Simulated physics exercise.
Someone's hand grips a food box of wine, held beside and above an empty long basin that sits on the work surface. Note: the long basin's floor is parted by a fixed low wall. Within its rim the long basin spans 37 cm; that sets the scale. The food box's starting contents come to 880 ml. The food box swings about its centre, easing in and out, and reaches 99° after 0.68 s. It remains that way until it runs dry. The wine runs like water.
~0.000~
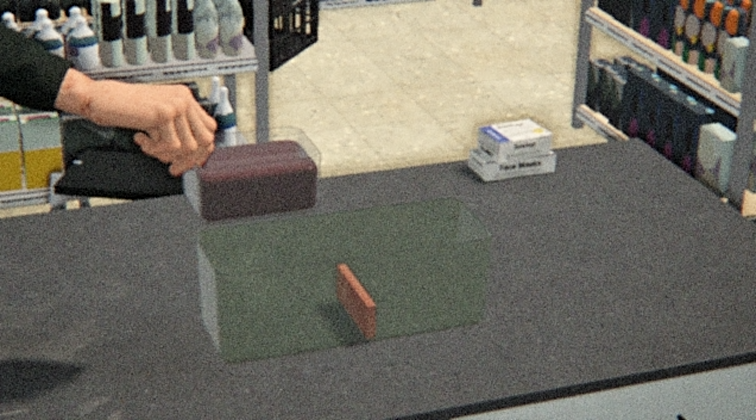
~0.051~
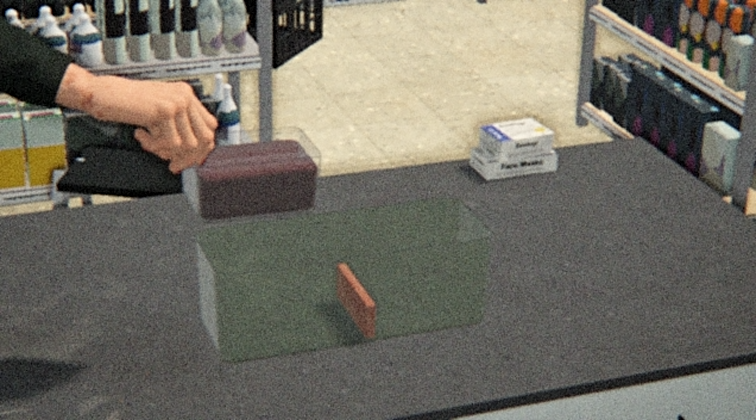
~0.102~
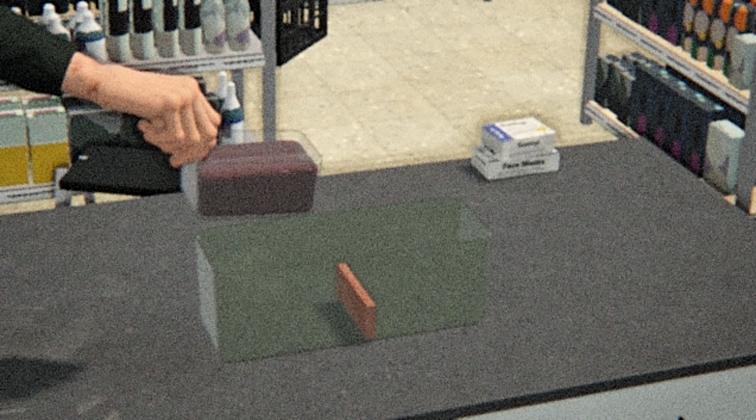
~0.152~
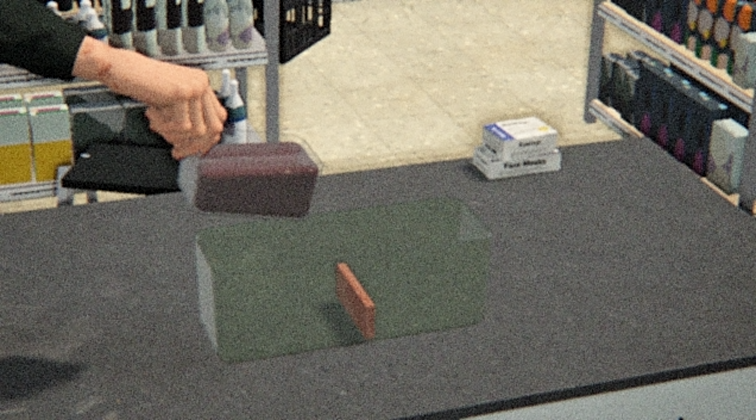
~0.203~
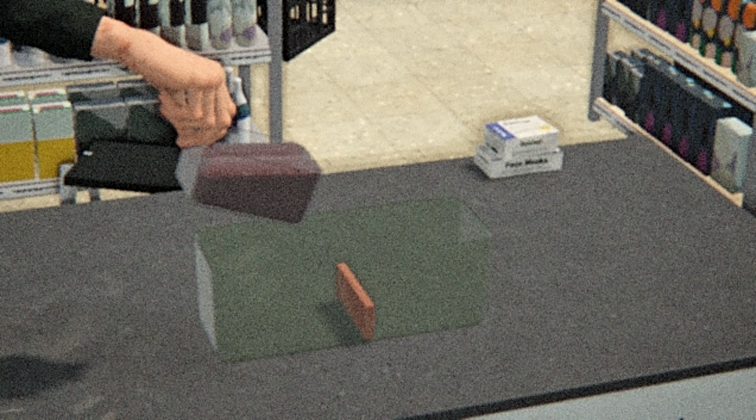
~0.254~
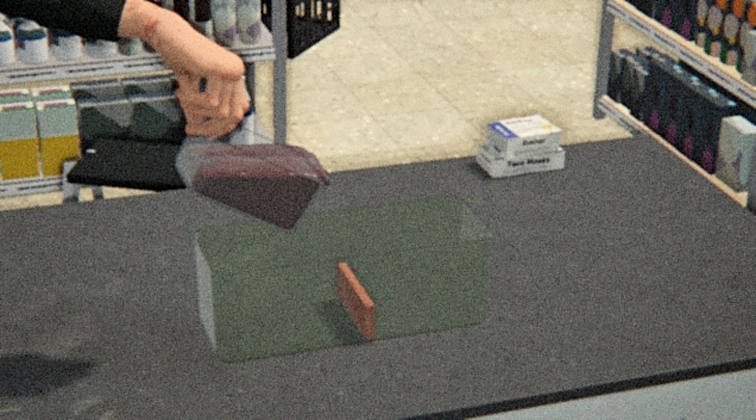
In the video, a hand is at a clear box of dark red wine beside and above an empty, transparent long basin with a small reddish-brown wall inside, and the box gradually tilts down to the right.
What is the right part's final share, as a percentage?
About 39 per cent.
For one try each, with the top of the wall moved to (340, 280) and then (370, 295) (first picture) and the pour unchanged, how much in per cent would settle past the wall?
I'd say 55 percent on the first go, 30 percent on the next.
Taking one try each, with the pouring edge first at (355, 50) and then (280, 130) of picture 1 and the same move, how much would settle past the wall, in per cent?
75 and 10 %.
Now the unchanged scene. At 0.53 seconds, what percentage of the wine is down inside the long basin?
About 44 per cent.
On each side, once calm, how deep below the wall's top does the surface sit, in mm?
For the left, around 30 mm; for the right, around 32 mm.
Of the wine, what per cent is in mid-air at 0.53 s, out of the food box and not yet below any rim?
It comes to roughly 32 per cent.
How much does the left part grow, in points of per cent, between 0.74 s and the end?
That is roughly 9 in a hundred of the whole.
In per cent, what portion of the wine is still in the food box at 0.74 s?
7 per cent or so.
After 0.53 s the tilt is 88° and 25 per cent is still to pour, 18 is left of the wall and 25 right of it.
After 0.74 s the tilt is 99° and 7 per cent is still to pour, 46 is left of the wall and 39 right of it.
After 0.95 s the tilt is 99° and 2 per cent is still to pour, 52 is left of the wall and 39 right of it.
After 1.18 s the tilt is 99° and 0 per cent is still to pour, 54 is left of the wall and 39 right of it.
In the end 55 per cent lies left of the wall, 39 right of it and 7 outside.
